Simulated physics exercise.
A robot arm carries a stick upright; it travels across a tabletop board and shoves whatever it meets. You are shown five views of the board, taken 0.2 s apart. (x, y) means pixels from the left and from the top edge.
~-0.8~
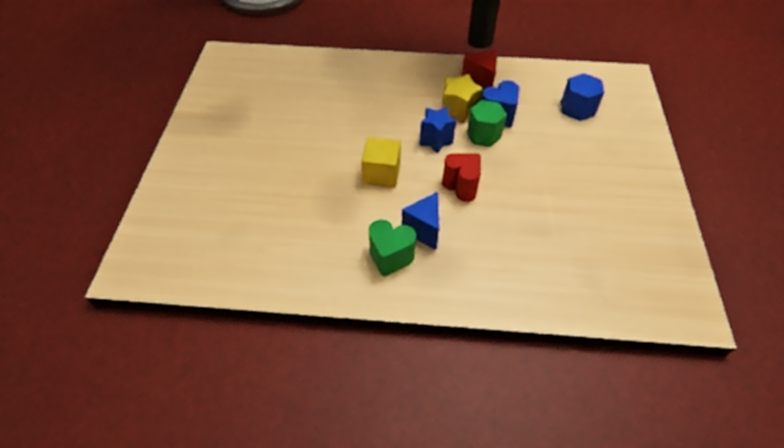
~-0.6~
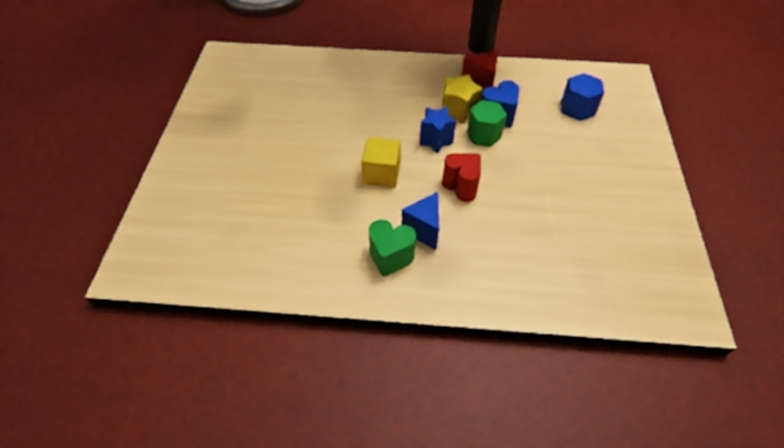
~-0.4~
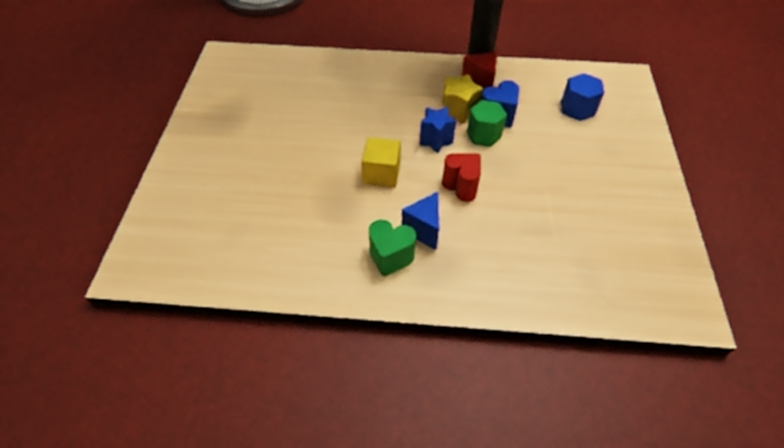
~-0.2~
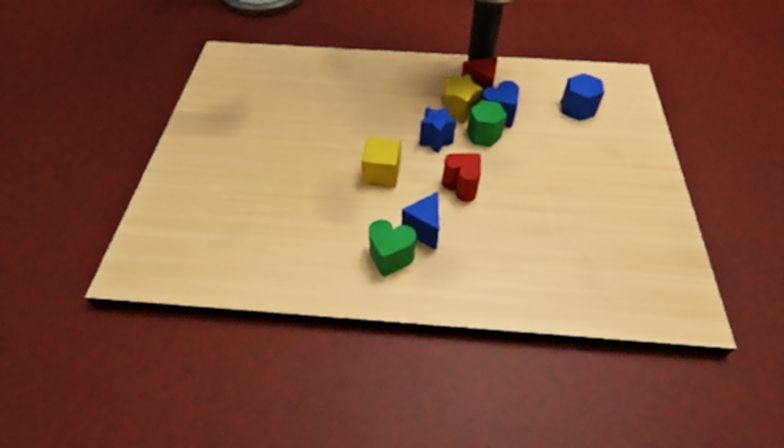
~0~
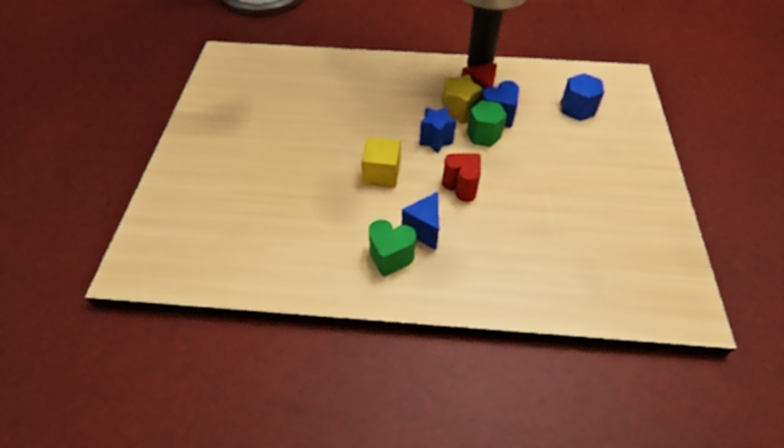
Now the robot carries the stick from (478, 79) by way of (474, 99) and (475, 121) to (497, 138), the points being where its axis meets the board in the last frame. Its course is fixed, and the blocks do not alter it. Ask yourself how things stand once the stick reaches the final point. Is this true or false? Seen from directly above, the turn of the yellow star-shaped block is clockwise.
That is true.
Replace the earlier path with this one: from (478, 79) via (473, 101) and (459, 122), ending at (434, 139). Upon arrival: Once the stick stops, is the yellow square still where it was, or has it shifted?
It is moved off its spot.
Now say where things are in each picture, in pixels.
The first picture shows stick's lower end (480, 41); blue star-shaped block (438, 117); yellow star-shaped block (462, 86); red triangular piece (485, 59); green six-sided block (489, 111); blue heart-shaped block (504, 92).
The second picture shows stick (481, 47); blocks still.
The third picture shows stick (481, 52); blocks still.
The fourth picture shows stick (481, 58); red triangular piece (485, 65).
The fifth picture shows stick (480, 64); blue star-shaped block (438, 117); yellow star-shaped block (462, 86); red triangular piece (484, 72); green six-sided block (489, 111); blue heart-shaped block (504, 92).
On the path given first. One third of the way, stick (477, 85); blue star-shaped block (436, 119); yellow star-shaped block (451, 99); red triangular piece (478, 93), turned 20° clockwise; green six-sided block (490, 120), turned 20° clockwise; blue heart-shaped block (507, 98), turned 25° anticlockwise.
Two thirds of the way, stick (477, 106); blue star-shaped block (427, 126), turned 25° anticlockwise; yellow star-shaped block (441, 106), turned 25° clockwise; red triangular piece (474, 116), turned 35° clockwise; green six-sided block (495, 134), turned 15° anticlockwise; blue heart-shaped block (510, 102), turned 50° anticlockwise.
At the end, stick (500, 124); blue star-shaped block (427, 126), turned 25° anticlockwise; yellow star-shaped block (441, 106), turned 25° clockwise; red triangular piece (474, 124), turned 50° clockwise; green six-sided block (498, 140), turned 40° anticlockwise; blue heart-shaped block (525, 106), turned 85° anticlockwise.
